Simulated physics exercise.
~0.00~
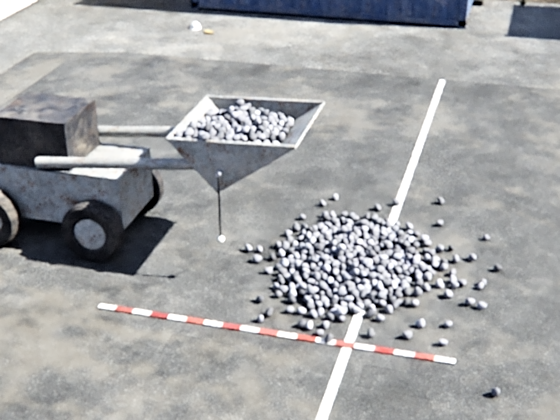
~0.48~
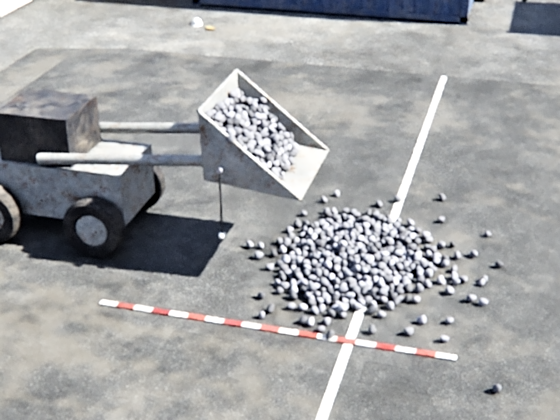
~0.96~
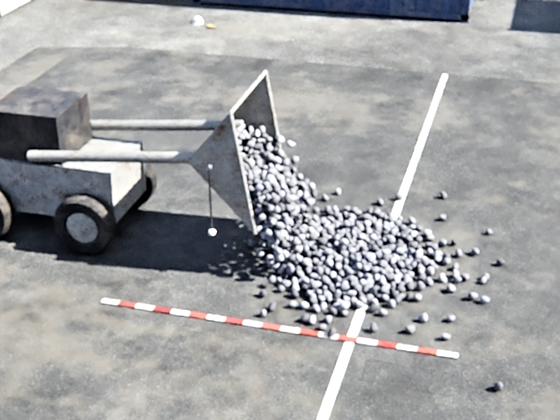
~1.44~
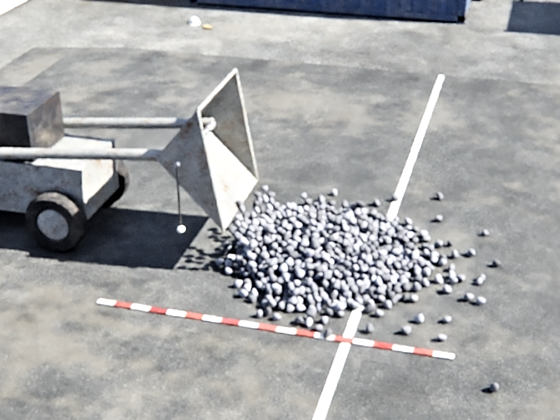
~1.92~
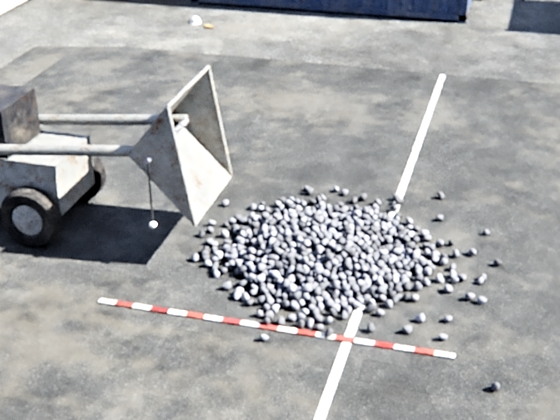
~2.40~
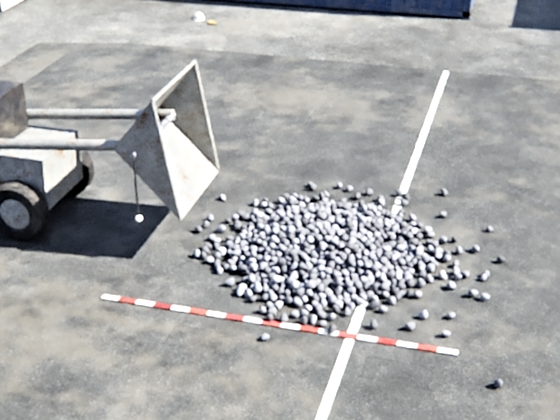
The video shows a small wheeled loader tipping a bucket of grey stones onto a loose pile lying across a white line, beside a red and white striped rod. It backs away to the left as they pour, leaving the bucket tilted and empty and the heap wider on its left side.
